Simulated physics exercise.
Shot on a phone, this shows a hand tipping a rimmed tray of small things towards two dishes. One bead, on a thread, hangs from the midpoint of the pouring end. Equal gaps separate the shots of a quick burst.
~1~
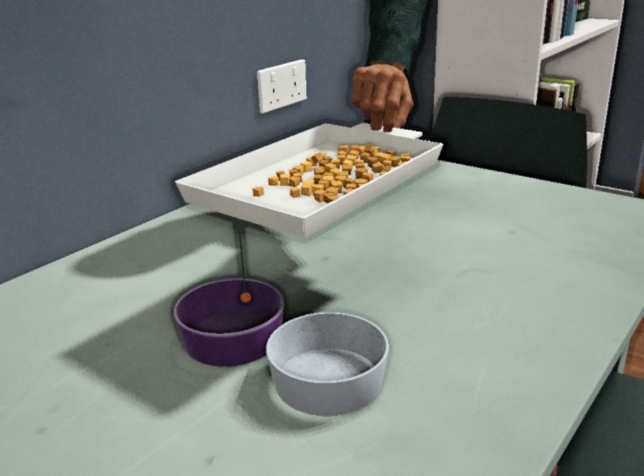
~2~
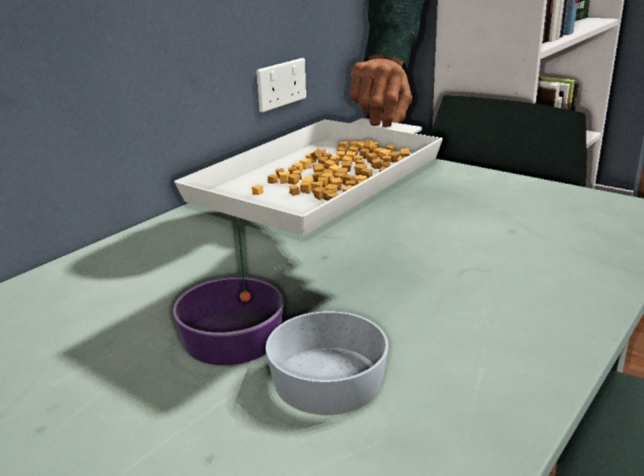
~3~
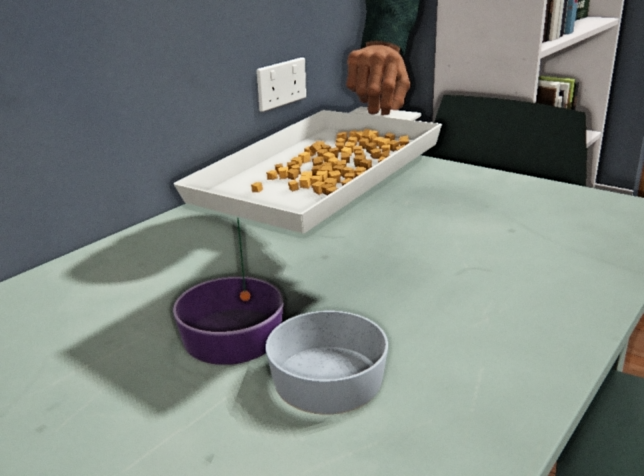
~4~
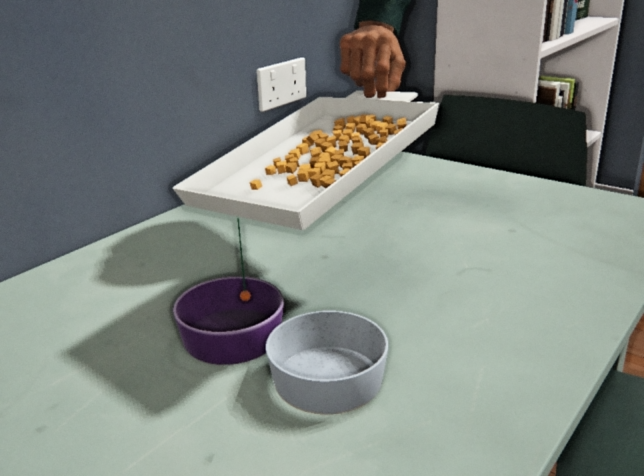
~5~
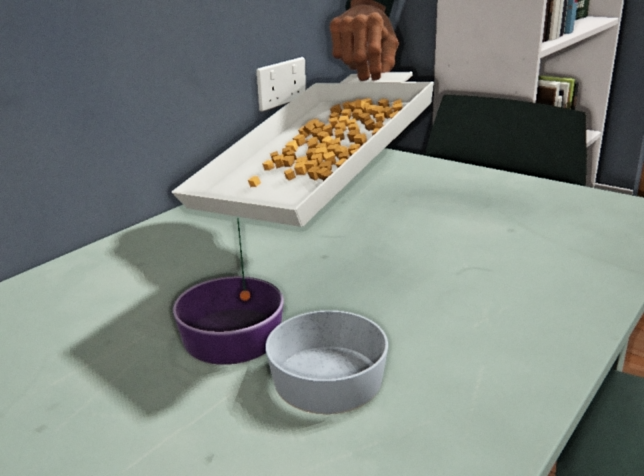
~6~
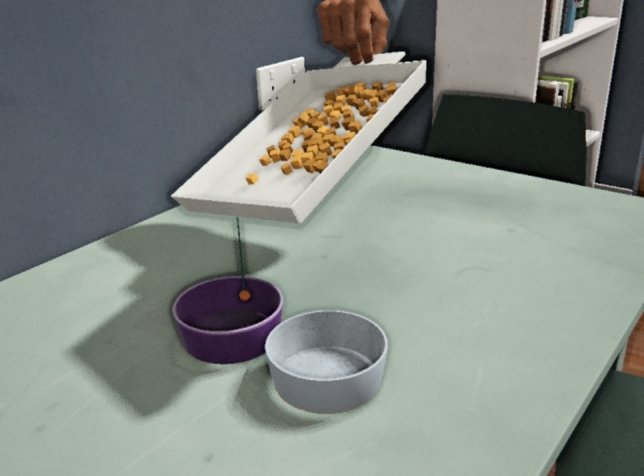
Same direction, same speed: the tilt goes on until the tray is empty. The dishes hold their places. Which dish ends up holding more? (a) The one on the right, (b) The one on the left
(b) The one on the left.
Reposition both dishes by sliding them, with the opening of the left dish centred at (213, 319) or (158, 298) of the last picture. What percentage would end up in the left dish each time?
40 %, then 80 %.
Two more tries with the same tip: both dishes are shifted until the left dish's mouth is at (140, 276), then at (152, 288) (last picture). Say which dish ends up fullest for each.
The first try: The right one. The second: The left-hand dish.
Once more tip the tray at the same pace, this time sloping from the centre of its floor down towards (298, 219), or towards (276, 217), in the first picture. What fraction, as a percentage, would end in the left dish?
Near 0 % and 10 %.
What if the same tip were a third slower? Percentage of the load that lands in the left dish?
About 40 in a hundred.
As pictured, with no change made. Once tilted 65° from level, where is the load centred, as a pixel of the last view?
The middle of the pieces lands at roughly (216, 178).
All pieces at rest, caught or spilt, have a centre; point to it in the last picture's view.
The centre comes to rest close to (197, 330).
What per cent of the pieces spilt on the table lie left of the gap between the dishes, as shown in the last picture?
Some 100 %.
Soon after the last picture, tray tipped steeply; nearly all on the tray; a stray few in the air.
A little later, tray tipped past a quarter turn; most on the tray; a stray few in the left dish; a small part outside both.
Later still, tray tipped past a quarter turn; about two thirds in the left dish; about a third outside both.
By the end, tray tipped past a quarter turn; none in the right dish; about two thirds in the left dish; about a third outside both.
